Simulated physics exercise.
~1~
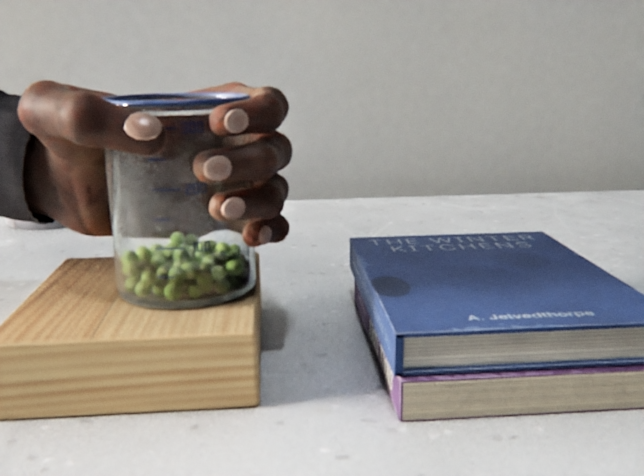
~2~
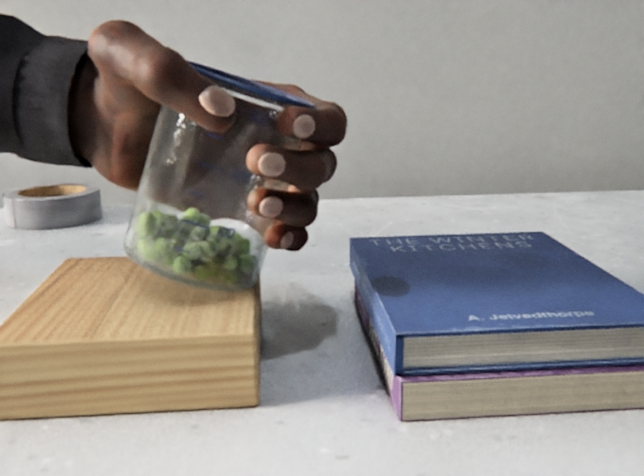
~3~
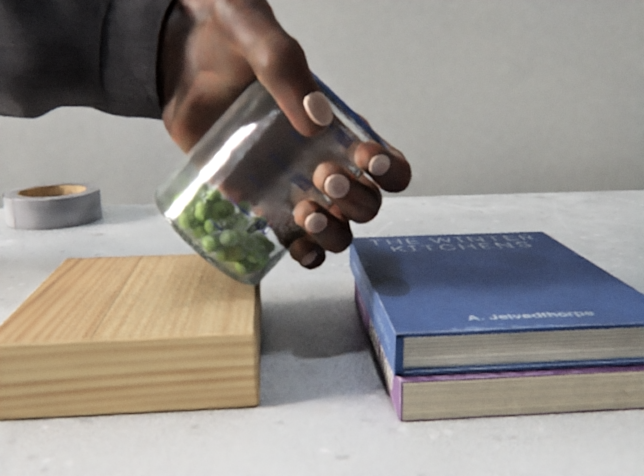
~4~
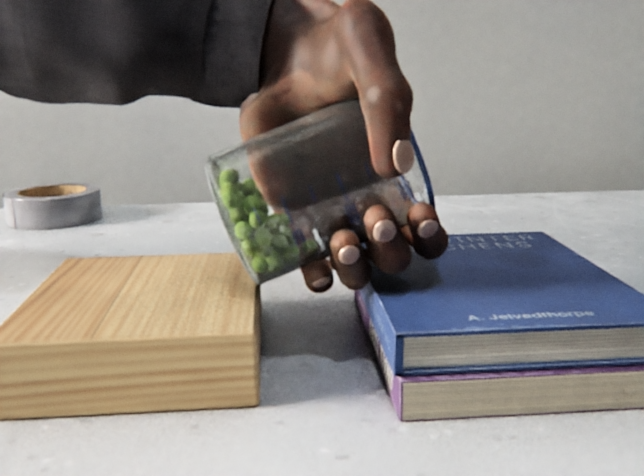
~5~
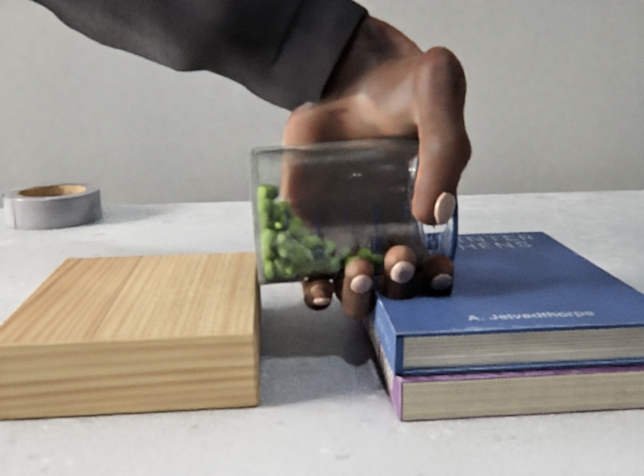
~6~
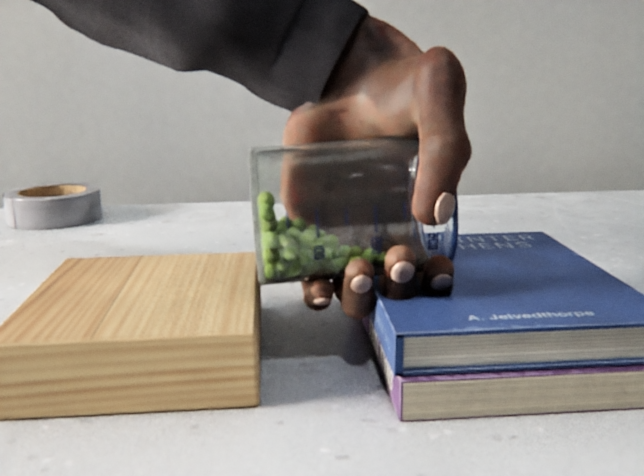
A glass beaker of green peas is tipped sideways onto blue-topped books, spilling nothing.
